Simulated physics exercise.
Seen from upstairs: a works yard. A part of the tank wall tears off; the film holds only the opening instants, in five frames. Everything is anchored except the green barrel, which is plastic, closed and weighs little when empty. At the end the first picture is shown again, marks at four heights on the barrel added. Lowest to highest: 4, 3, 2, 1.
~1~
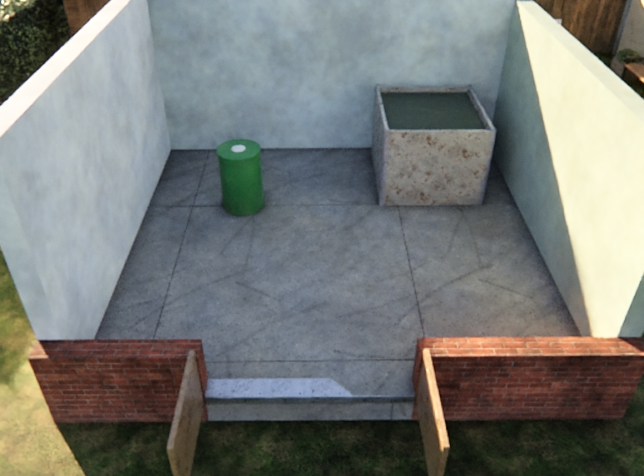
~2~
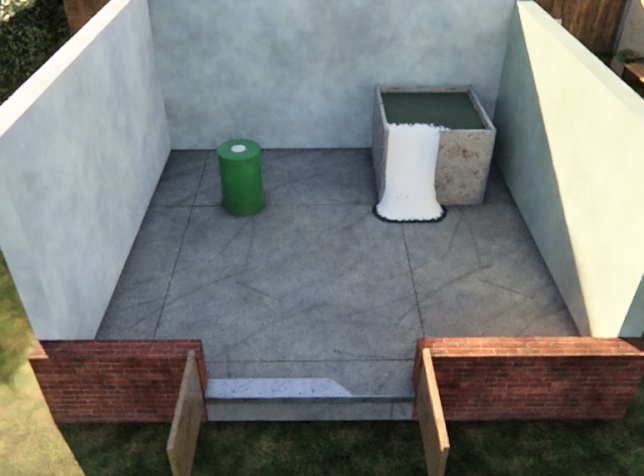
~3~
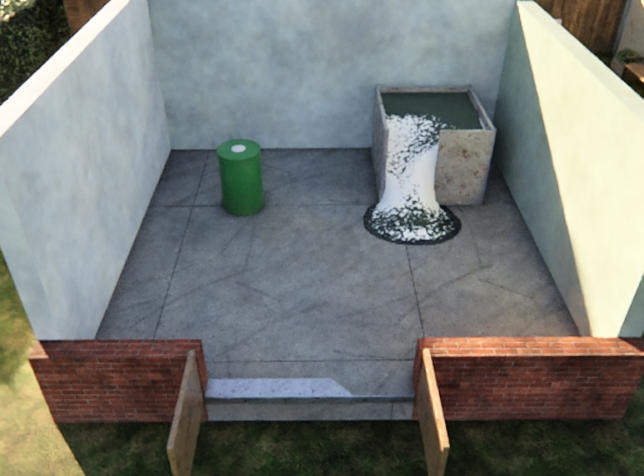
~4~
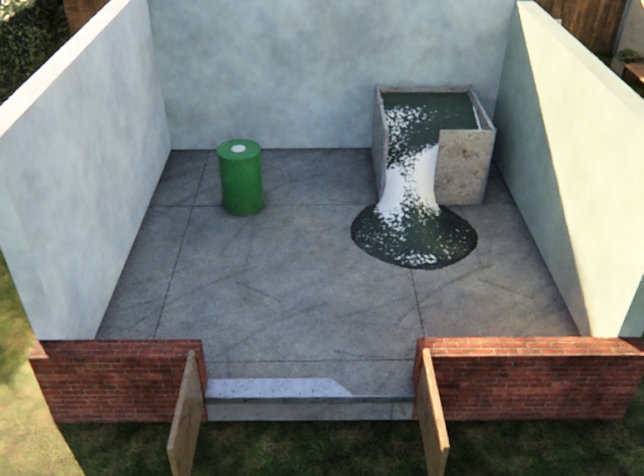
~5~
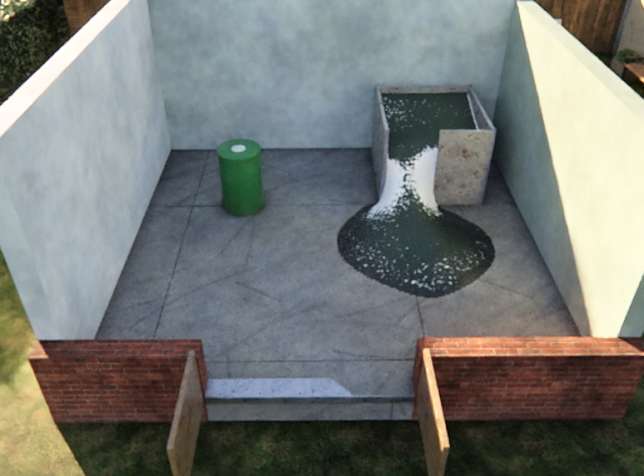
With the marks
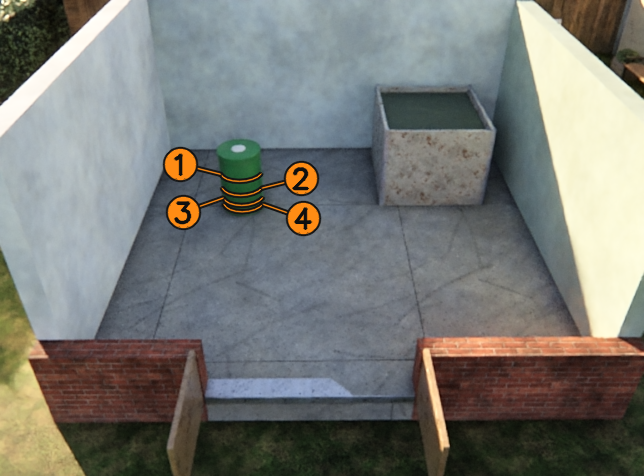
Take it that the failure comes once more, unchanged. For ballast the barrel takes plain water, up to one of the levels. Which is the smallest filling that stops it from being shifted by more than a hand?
Choose 4.
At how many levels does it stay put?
All four.
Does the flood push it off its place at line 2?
No, not at all.
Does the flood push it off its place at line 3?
No.
On the marked copy, 1 at (239, 181); 2 at (240, 195); 3 at (241, 205); 4 at (242, 211); from the bottom up 4, 3, 2, 1.
Choosing 1, it does not move.
Choosing 2, it does not move.
Choosing 3, it does not move.
Choosing 4, it does not move.
